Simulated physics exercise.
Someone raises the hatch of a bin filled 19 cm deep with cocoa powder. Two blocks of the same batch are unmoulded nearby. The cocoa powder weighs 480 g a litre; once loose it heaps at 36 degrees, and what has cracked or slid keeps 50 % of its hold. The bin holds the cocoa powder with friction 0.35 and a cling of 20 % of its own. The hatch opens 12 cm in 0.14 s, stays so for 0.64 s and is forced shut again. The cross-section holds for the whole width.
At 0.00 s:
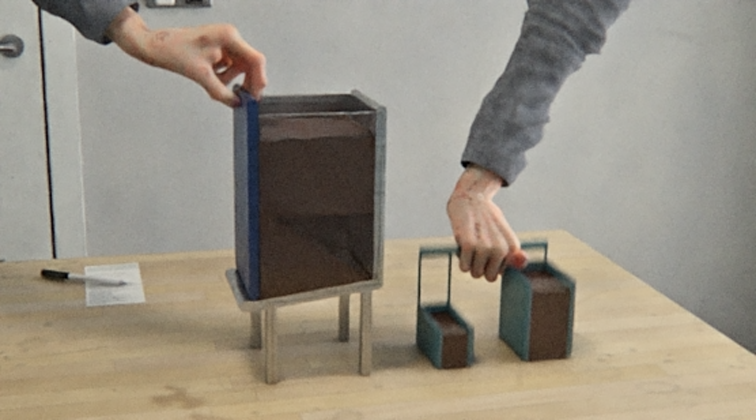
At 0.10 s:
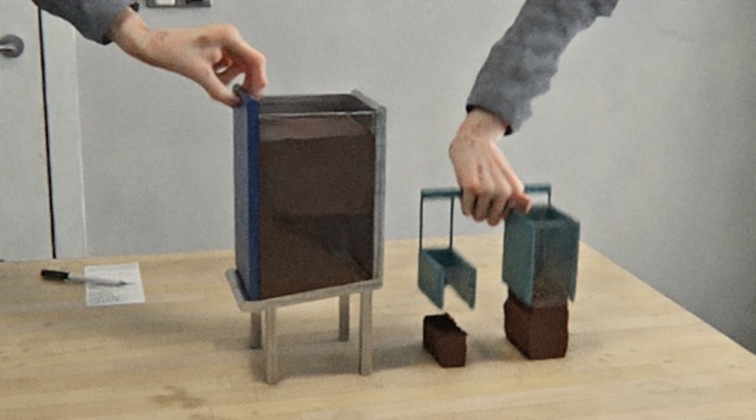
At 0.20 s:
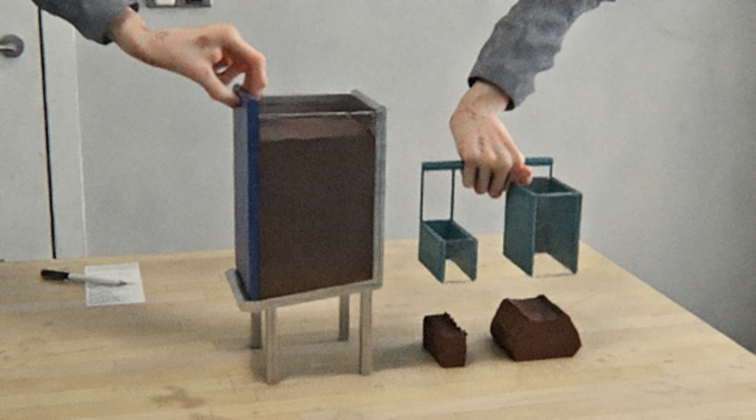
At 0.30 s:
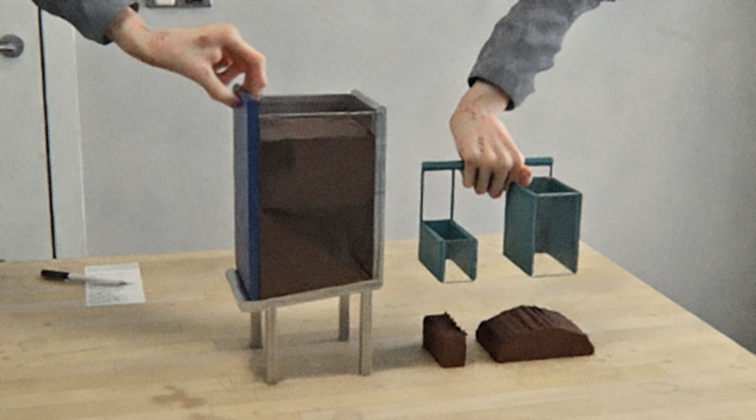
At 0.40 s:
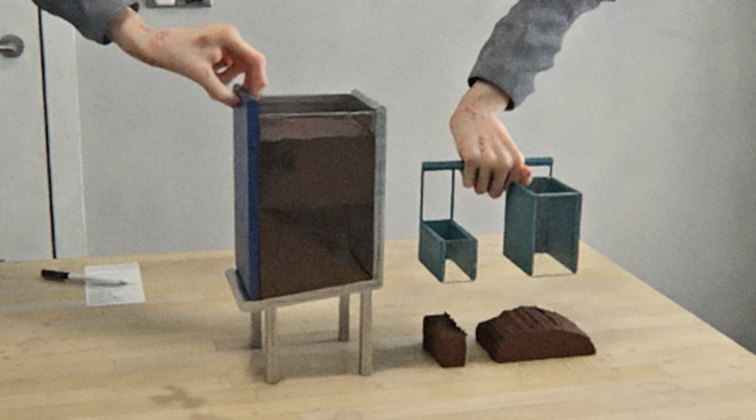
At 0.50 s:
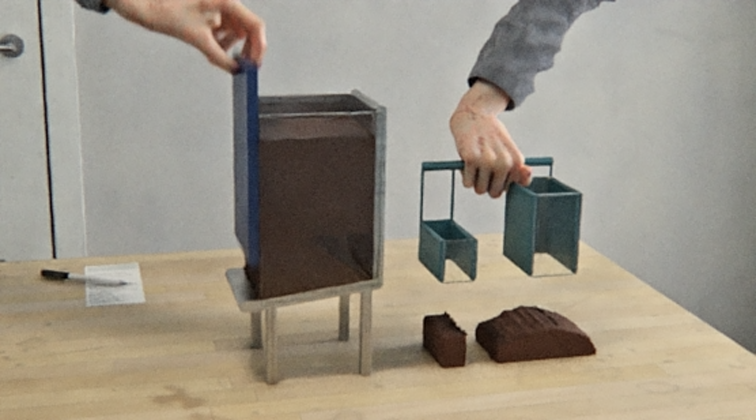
A person lifted two teal moulds off blocks of brown powder, and the smaller block stayed standing while the larger slumped into a low mound; then the other hand raised the bin's blue hatch slightly.
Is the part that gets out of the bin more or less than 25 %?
The part that gets out of the bin is more than 25 %.
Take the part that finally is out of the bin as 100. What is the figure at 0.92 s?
About 50 %.
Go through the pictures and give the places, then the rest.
The first picture shows top of the hatch at (253, 105), not yet moved; top of the cocoa powder at (360, 136); blocks stand 4.3 cm, 8.9 cm (left to right).
The second picture shows top of the hatch at (253, 105), not yet moved; top of the cocoa powder at (360, 136); blocks stand 4.2 cm, 8.4 cm (left to right).
The third picture shows top of the hatch at (253, 105), not yet moved; top of the cocoa powder at (360, 136); blocks stand 4.2 cm, 5.7 cm (left to right).
The fourth picture shows top of the hatch at (253, 105), not yet moved; top of the cocoa powder at (360, 136); blocks stand 4.2 cm, 4.3 cm (left to right).
The fifth picture shows top of the hatch at (253, 105), not yet moved; top of the cocoa powder at (360, 136); blocks stand 4.2 cm, 4.2 cm (left to right).
The sixth picture shows top of the hatch at (253, 70), moved 3.9 cm; top of the cocoa powder at (360, 136); blocks stand 4.2 cm, 4.2 cm (left to right).
After 0.69 s, the hatch is 12 cm open and 4 % is out.
After 0.92 s, the hatch is 12 cm open and 29 % is out.
After 1.15 s, the hatch is 12 cm open and 47 % is out.
After 1.37 s, the hatch is 3.1 cm open and 55 % is out.
After 1.69 s, at the end, the hatch is shut and 56 % is out.
